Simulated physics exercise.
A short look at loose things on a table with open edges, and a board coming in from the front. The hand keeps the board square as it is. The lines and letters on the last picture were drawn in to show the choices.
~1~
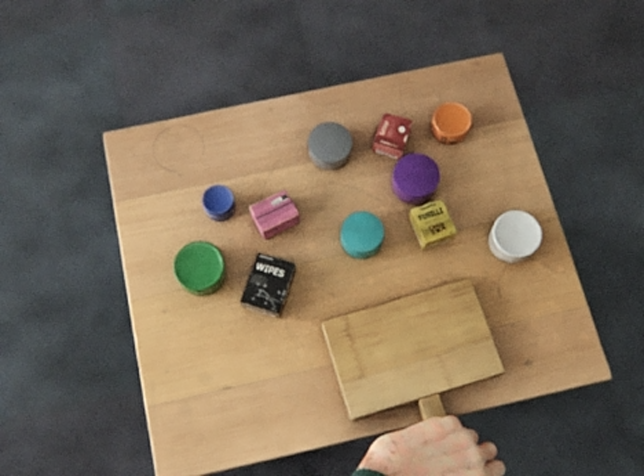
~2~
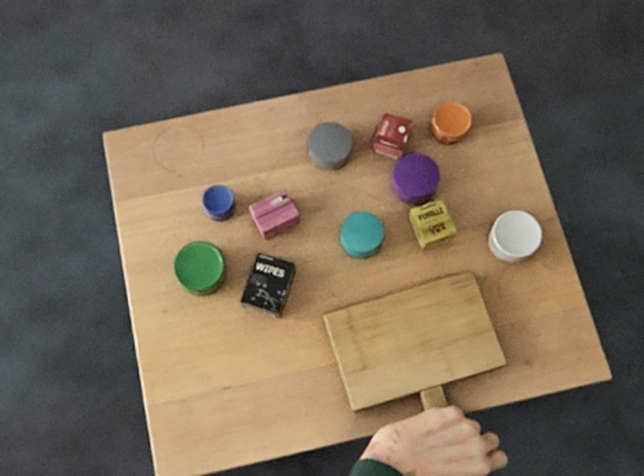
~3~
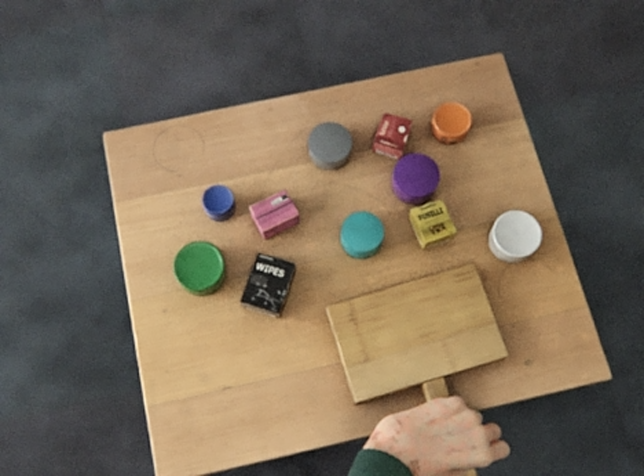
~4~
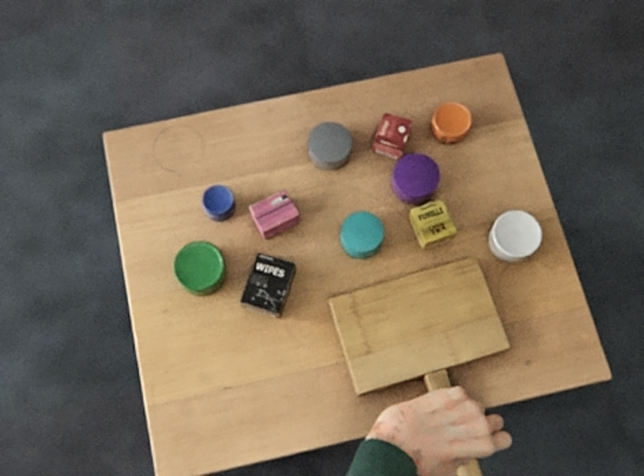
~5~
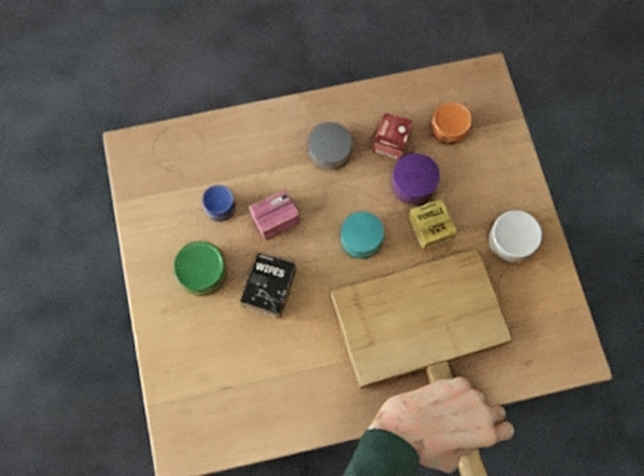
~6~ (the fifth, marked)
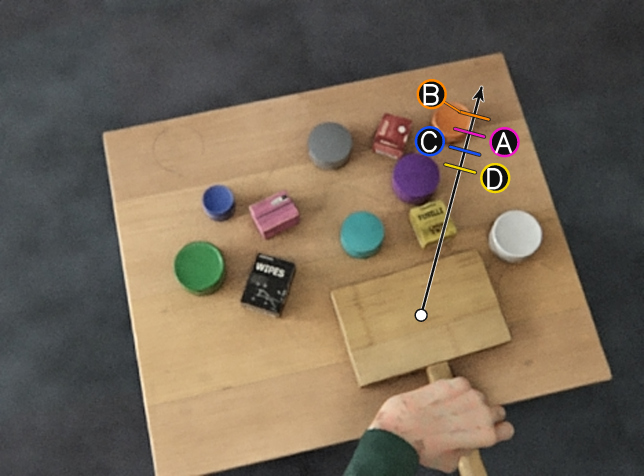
A hand slowly sliding a wooden board a short way up a tabletop toward scattered coloured pots and small boxes, which stay still.
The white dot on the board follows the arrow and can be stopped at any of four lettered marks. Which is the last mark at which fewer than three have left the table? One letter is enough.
It should halt at B.
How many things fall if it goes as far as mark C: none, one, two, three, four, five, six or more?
In all, one.
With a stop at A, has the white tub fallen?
Yes.
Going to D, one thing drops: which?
The white tub goes over.
On the copy, A at (470, 133); B at (474, 116); C at (465, 151); D at (460, 168); the arrow from (421, 315) to (482, 87); the white dot at (421, 315).
On B. First, board (440, 242); white tub (537, 221); red box (379, 121).
Then, board (459, 172); white tub over the edge; orange jar (443, 77).
Finally, board (472, 120); white tub over the edge; orange jar over the edge; two fallen.
By contrast, A is within the limit but short; C is within the limit but short; D is within the limit but short.
